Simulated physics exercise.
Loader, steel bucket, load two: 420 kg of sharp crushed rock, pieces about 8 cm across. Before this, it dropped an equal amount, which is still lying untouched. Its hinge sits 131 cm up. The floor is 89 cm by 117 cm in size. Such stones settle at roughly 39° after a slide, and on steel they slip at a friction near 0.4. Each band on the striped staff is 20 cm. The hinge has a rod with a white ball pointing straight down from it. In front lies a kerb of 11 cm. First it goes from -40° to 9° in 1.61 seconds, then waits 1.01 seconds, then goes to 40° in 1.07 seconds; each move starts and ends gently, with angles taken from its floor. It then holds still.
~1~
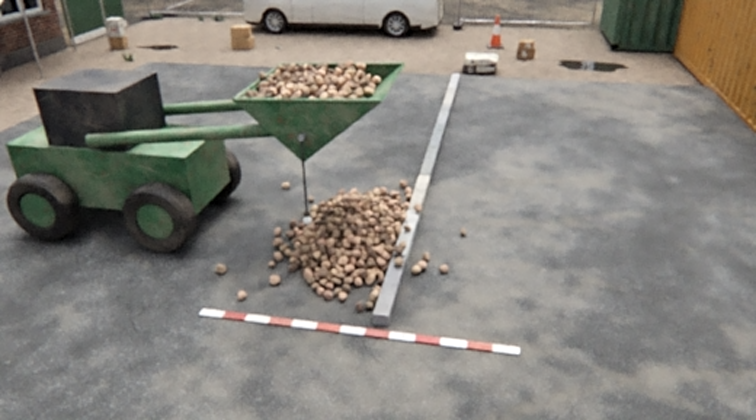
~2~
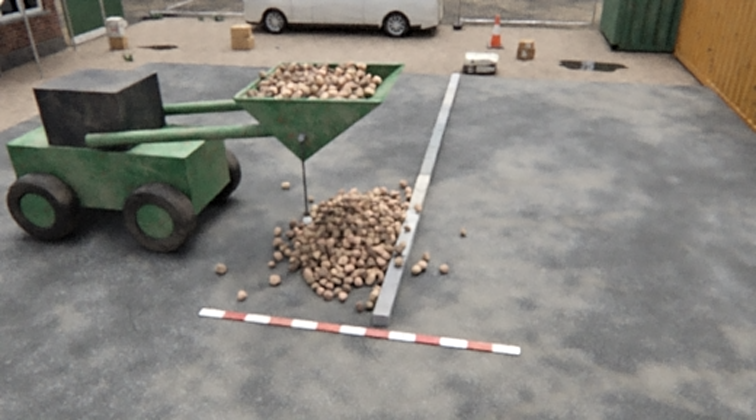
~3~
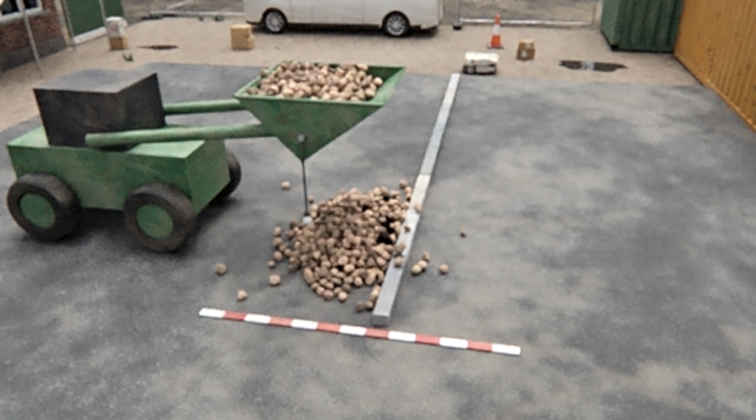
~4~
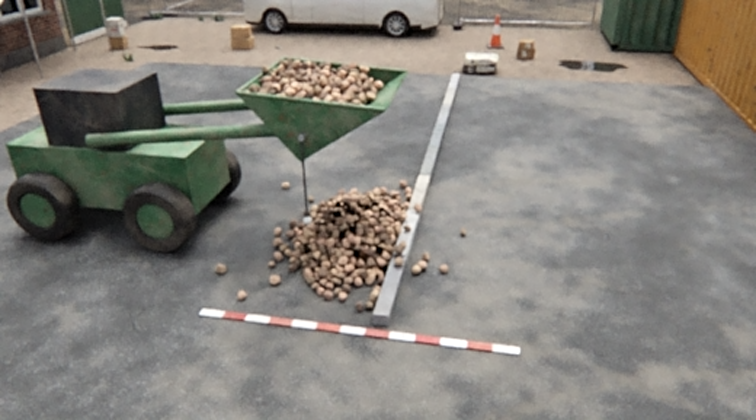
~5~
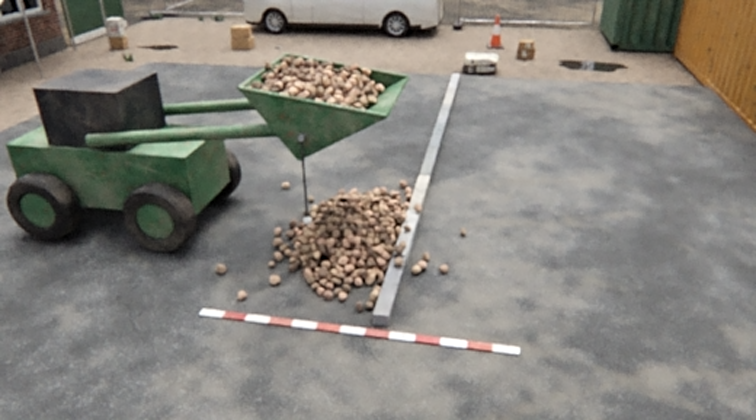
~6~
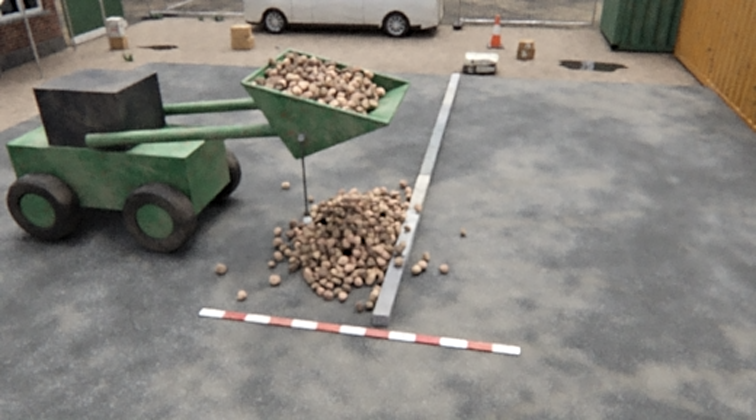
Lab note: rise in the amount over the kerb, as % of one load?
Approximately 70 %.
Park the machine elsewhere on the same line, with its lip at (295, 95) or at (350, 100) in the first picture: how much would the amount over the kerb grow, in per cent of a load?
Case one about 0 %, case two about 40 %.
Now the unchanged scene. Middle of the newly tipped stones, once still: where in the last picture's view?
Their centre rests close to (429, 233).
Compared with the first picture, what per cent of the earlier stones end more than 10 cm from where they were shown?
Close to 0 per cent.
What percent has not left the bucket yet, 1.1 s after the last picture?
Close to 100 in a hundred is still held.
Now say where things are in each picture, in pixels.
In the first frame, the bucket is at -40°, its lip at (381, 101); the top of the load is at (306, 72). The earlier load is highest near (352, 211), 29 cm above ground level, 99 % on this side of the kerb, 1 % over the kerb.
In the second frame, the bucket is at -39°, its lip at (381, 102); the top of the load is at (296, 73).
In the third frame, lip at (383, 105), floor tilted -37°, highest stones at (297, 72).
In the fourth frame, the bucket is at -34°, its lip at (385, 110); the top of the load is at (293, 68).
In the fifth frame, the bucket is at -30°, its lip at (387, 117); the top of the load is at (287, 64).
In the sixth frame, lip at (389, 124), floor tilted -25°, highest stones at (291, 60).
Then, 0.6 s after the last picture the floor is at 1°; in per cent of one load, 100 in the bucket, 99 on this side of the kerb, 1 over the kerb; the foremost stones are at (424, 250).
Then, 1.1 s after the last picture the floor is at 9°; in per cent of one load, 99 in the bucket, 100 on this side of the kerb, 1 over the kerb; the foremost stones are at (424, 250).
Then, 3.5 s after the last picture the floor is at 40°; in per cent of one load, 6 in the bucket, 147 on this side of the kerb, 47 over the kerb; the foremost stones are at (480, 231).
Then, 6.2 s after the last picture the floor is at 40°; in per cent of one load, 0 in the bucket, 130 on this side of the kerb, 70 over the kerb; the foremost stones are at (514, 268). Net gain over the kerb, 70.
